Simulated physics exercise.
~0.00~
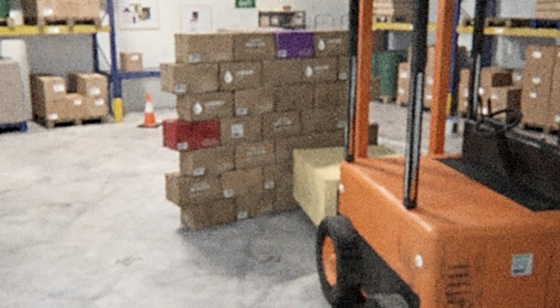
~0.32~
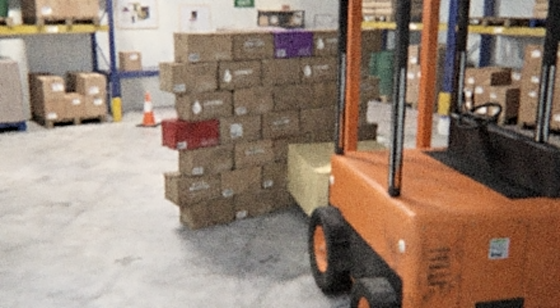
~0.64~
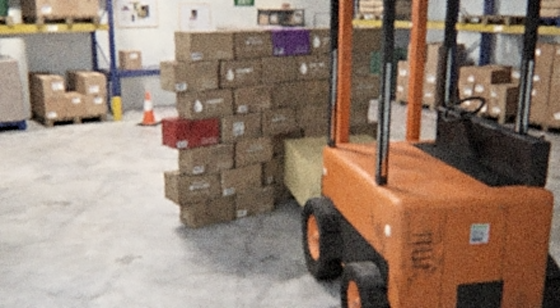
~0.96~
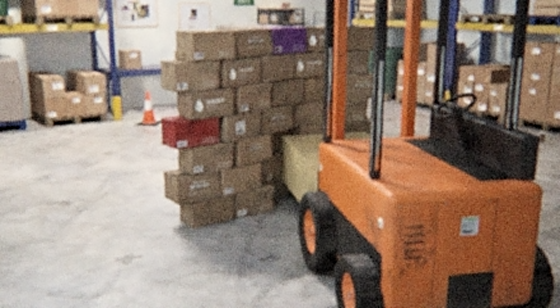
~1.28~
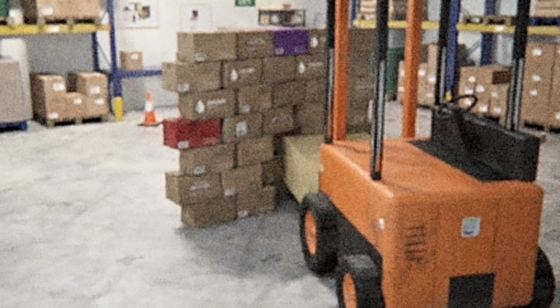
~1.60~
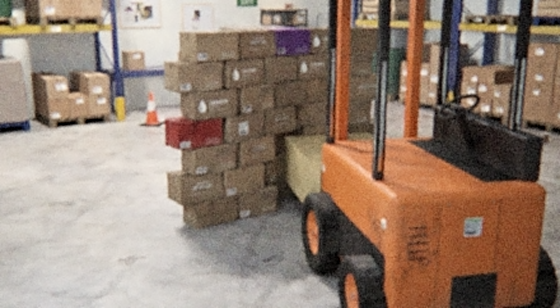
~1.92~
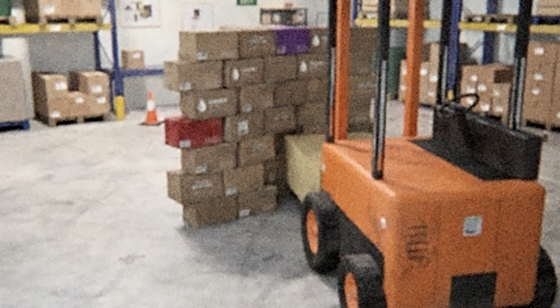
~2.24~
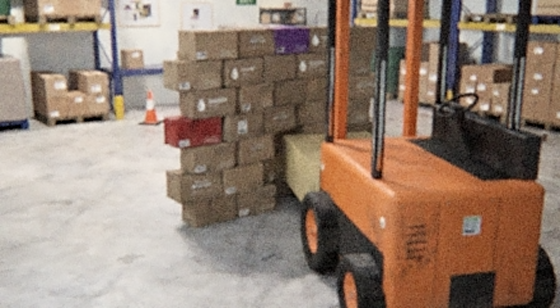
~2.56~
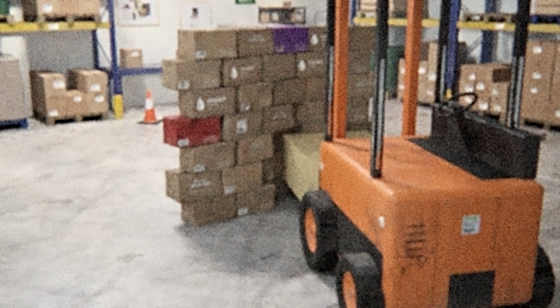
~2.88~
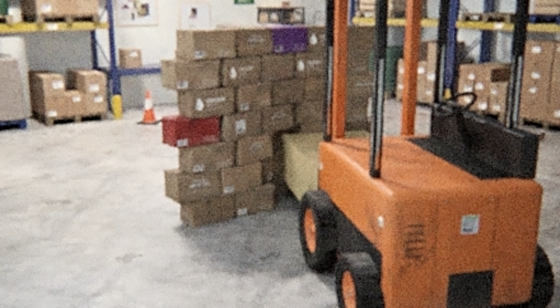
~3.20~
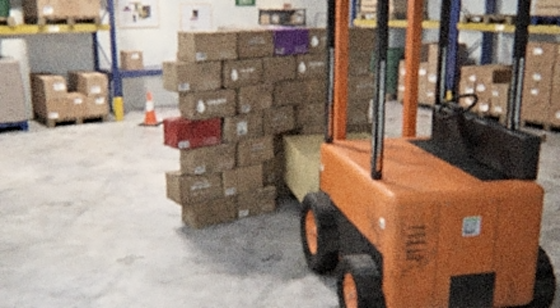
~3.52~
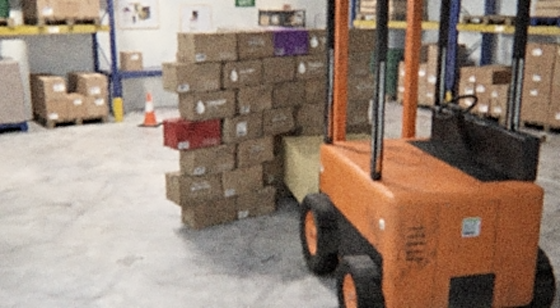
In a warehouse with a pale concrete floor and loaded shelves behind, a slightly swaying view looks across at a staggered wall of brown cartons. One red carton sits at the wall's left edge, a purple one lies in the top row, and an orange cone stands farther back. At the right, an orange lift truck with a pale crate in front moves left and away from the viewer, pressing the crate against the wall at a slant. The truck soon stops and stays there. Some cartons are disturbed, but none fall, and the wall remains standing with the red carton in place.
